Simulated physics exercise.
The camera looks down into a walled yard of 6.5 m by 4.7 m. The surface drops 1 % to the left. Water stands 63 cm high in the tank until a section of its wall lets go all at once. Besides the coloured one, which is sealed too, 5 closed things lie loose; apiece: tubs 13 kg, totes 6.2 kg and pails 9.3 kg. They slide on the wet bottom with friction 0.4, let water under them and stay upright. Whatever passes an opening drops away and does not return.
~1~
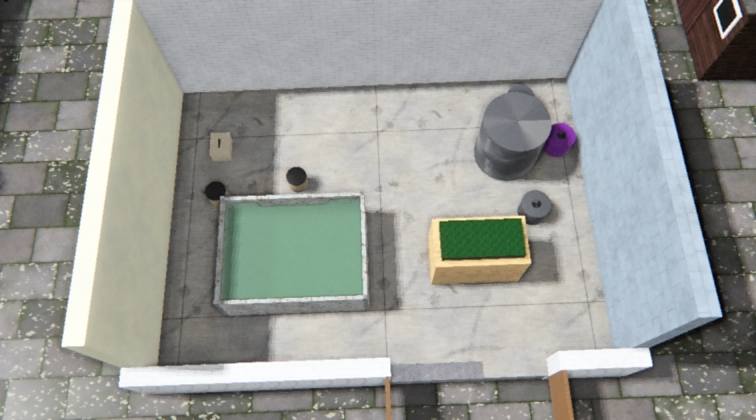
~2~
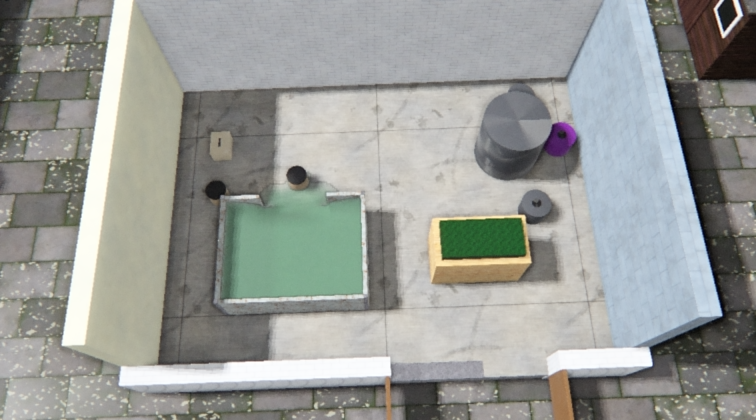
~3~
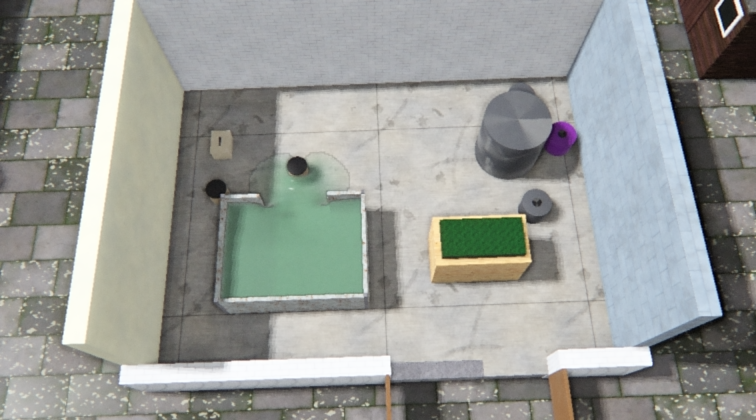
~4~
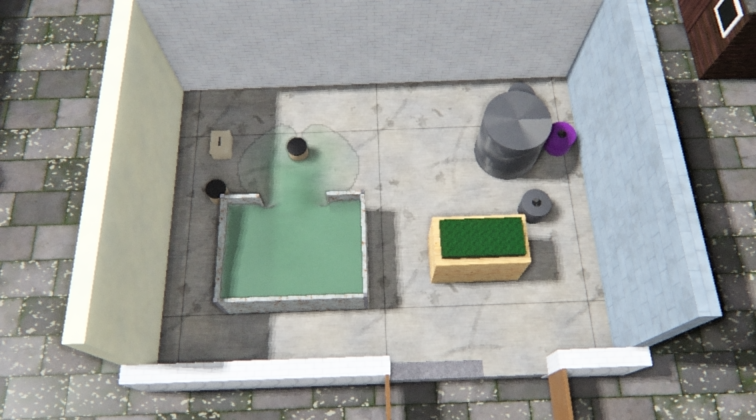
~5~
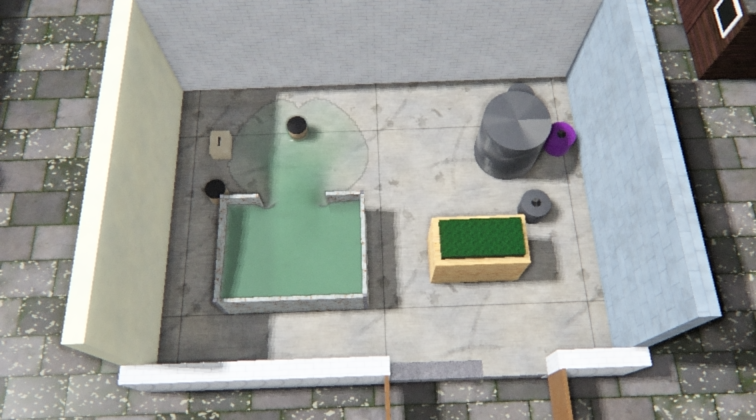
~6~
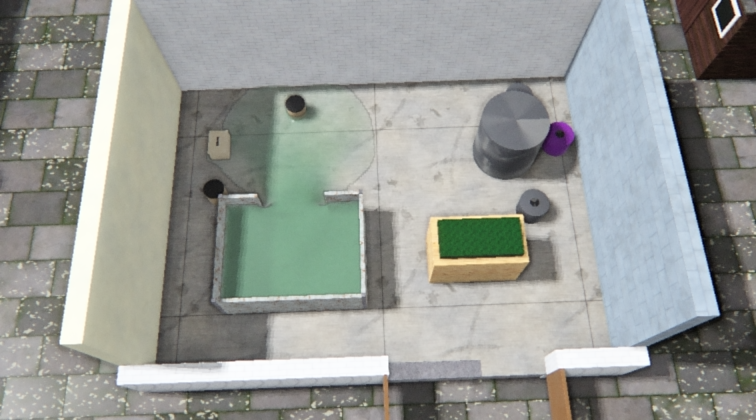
The video shows a walled yard from above, where a gap opens in the far side of a pool of green water and water spreads across the floor, carrying a small dark-topped container toward the back wall while other objects stay put.
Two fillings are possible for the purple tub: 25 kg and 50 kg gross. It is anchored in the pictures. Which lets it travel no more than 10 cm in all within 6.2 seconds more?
For it, only the larger load is enough.
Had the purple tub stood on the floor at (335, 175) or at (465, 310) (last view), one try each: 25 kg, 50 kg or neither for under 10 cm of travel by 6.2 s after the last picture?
In turn: Neither holds; the smaller is enough.
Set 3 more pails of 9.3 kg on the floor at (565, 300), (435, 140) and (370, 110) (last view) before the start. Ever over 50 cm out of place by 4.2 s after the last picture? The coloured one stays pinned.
In turn: Under, under, more.
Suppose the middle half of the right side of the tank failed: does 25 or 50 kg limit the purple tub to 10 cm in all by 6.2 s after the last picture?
Then the lower weight is enough.
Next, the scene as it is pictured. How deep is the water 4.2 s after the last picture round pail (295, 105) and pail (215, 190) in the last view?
Roughly 11 and 7 cm.
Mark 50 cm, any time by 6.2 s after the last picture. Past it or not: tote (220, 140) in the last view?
Answer: Over.
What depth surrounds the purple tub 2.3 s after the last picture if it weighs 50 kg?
About 3 cm.
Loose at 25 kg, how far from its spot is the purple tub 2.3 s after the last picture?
About 0 cm.
Then, 0.6 s after the last picture the purple tub would be 0 cm from its start with 25 kg and 0 cm from its start with 50 kg; 0 cm of water round it then.
Then, 2.3 s after the last picture the purple tub would be 0 cm from its start with 25 kg and 0 cm from its start with 50 kg; 3 cm of water round it then.
Then, 4.2 s after the last picture the purple tub would be 18 cm from its start with 25 kg and 0 cm from its start with 50 kg; 9 cm of water round it then.
Then, 6.2 s after the last picture the purple tub would be 25 cm from its start with 25 kg and 0 cm from its start with 50 kg; 7 cm of water round it then.
